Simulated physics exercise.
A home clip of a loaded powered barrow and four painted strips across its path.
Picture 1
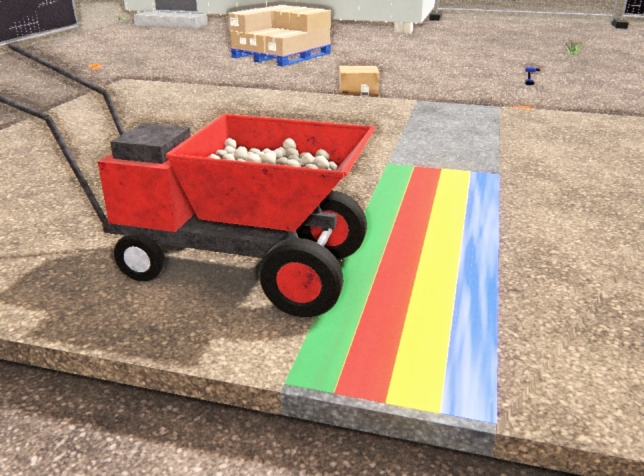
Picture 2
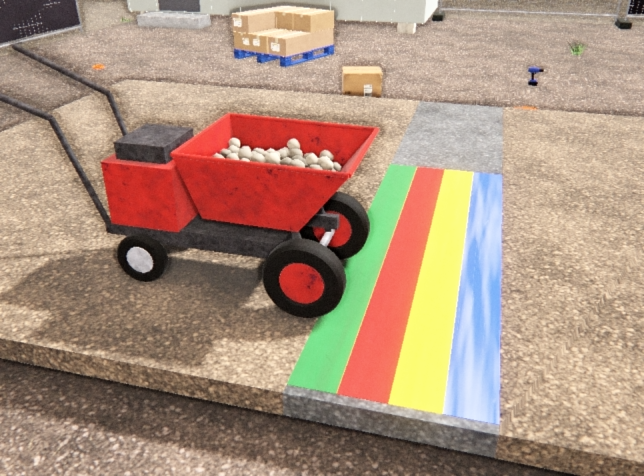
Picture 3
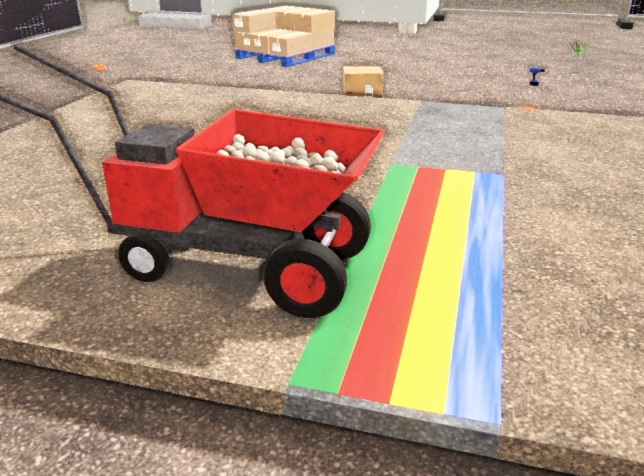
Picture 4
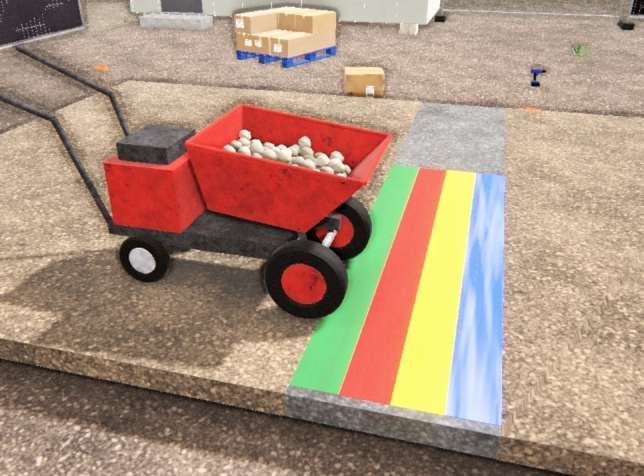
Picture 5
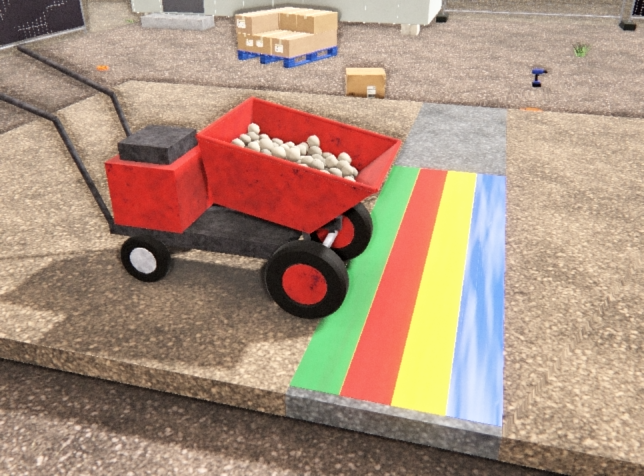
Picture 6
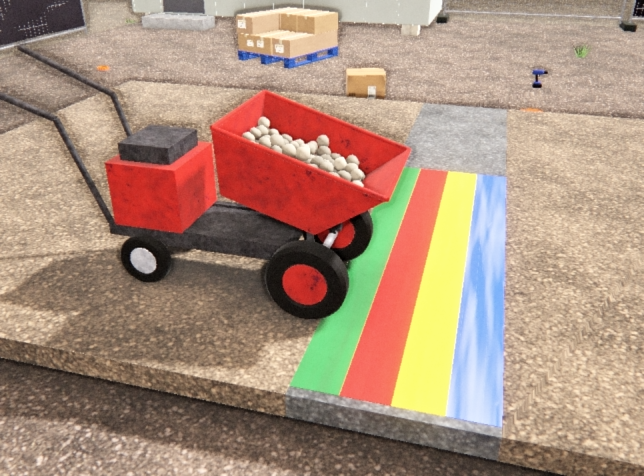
A red barrow's skip of pale pebbles tilts forward toward the right beside four painted strips.
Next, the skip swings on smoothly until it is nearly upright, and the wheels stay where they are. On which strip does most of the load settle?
The blue strip carries the most.
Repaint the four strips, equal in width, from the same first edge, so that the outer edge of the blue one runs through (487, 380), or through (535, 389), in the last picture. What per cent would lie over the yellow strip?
The first gives 10 %, the second 30 %.
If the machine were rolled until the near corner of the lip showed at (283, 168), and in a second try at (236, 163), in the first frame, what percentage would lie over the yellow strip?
Roughly 30 per cent, and 20 per cent.
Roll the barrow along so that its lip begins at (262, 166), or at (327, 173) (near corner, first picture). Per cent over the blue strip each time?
The first gives 10 %, the second 40 %.
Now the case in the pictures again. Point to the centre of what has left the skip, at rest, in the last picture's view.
Around (494, 305).
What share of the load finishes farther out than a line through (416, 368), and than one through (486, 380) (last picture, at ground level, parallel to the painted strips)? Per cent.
Roughly 80 per cent, and 40 per cent.
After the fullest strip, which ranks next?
In second place: The strip in yellow.
Soon after the last picture, skip tipped steeply; all in the skip.
A little later, skip tipped right over; most in the skip; a small part over the yellow strip; a small part over the blue strip; a stray few off the paint.
Later still, skip tipped right over; about a quarter in the skip; a small part over the yellow strip; about a third over the blue strip; about a quarter off the paint.
At rest, skip tipped right over; about a quarter in the skip; none over the green strip; none over the red strip; a small part over the yellow strip; about a third over the blue strip; about a third off the paint.
